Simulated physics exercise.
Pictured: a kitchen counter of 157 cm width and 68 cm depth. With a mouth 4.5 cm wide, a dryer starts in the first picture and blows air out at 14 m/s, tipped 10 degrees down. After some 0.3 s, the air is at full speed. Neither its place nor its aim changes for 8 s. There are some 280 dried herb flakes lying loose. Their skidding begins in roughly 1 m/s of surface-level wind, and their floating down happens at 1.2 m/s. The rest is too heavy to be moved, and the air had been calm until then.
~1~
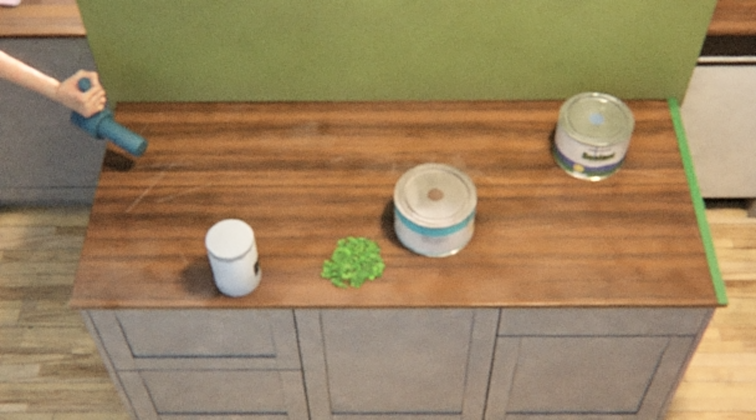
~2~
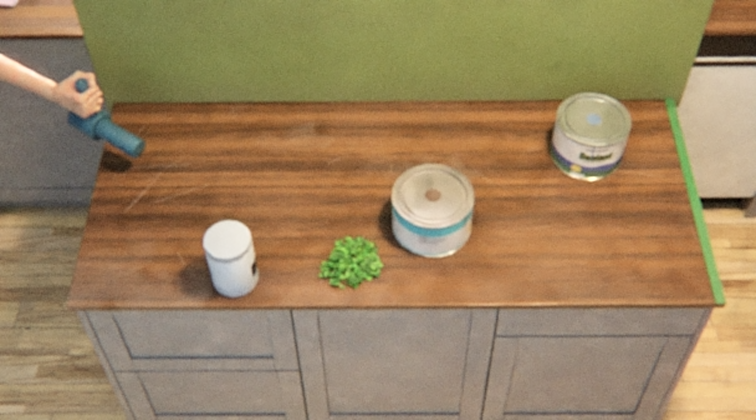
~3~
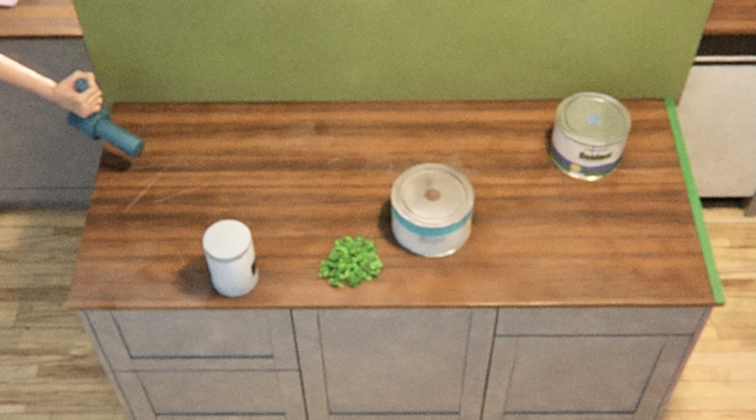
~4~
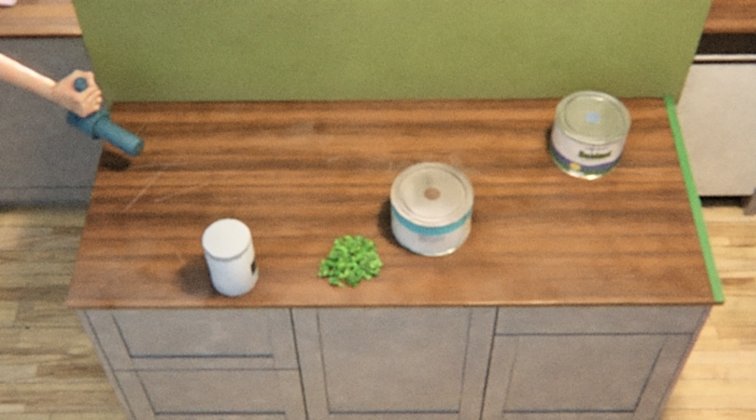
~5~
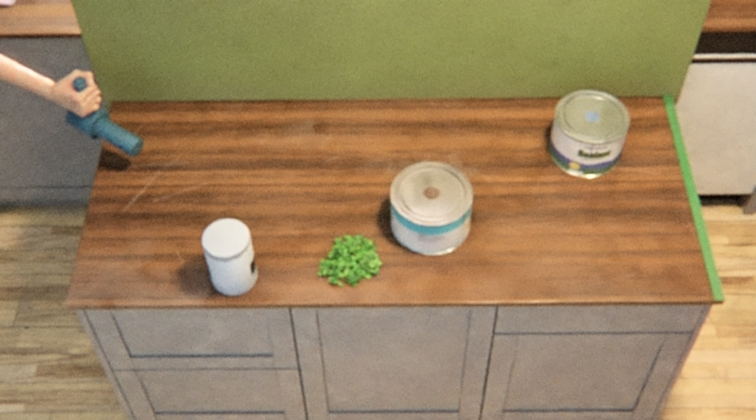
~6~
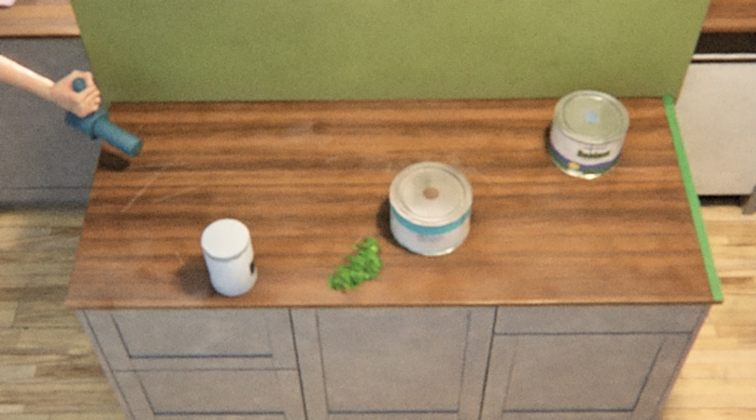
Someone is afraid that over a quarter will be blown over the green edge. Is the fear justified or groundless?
The fear is groundless.
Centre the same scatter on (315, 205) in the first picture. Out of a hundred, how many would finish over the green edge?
It would come to some 2 in a hundred.
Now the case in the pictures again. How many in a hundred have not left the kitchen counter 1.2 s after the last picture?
I'd say some 0 % at that moment.
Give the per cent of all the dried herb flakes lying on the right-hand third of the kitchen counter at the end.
Roughly 0 in a hundred.
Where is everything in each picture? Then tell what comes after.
The middle of the dried herb flakes is near (357, 263), none has stirred yet and the mouth of the dryer is at (142, 149), in the first picture.
The middle of the dried herb flakes is near (354, 263), none has stirred yet and the green edge is centred on (698, 193), in the second picture.
The middle of the dried herb flakes is near (354, 263), none has stirred yet, the top of a large tin is at (433, 194) and the top of a jar is at (227, 239), in the third picture.
The middle of the dried herb flakes is near (354, 262) and none has stirred yet, in the fourth picture.
The middle of the dried herb flakes is near (353, 261) and none has stirred yet, in the fifth picture.
The middle of the dried herb flakes is near (361, 268), the farthest in sight from the dryer is at (377, 276) and about 50 % have left their places, in the sixth picture.
Then, 1.2 s after the last picture the count stands so, 0 % are over the green edge.
Then, 2.2 s after the last picture the count stands so, 0 % are over the green edge.
Then, 4.1 s after the last picture the count stands so, 0 % are over the green edge.
Then, 7.7 s after the last picture, at the end, 0 % are over the green edge.
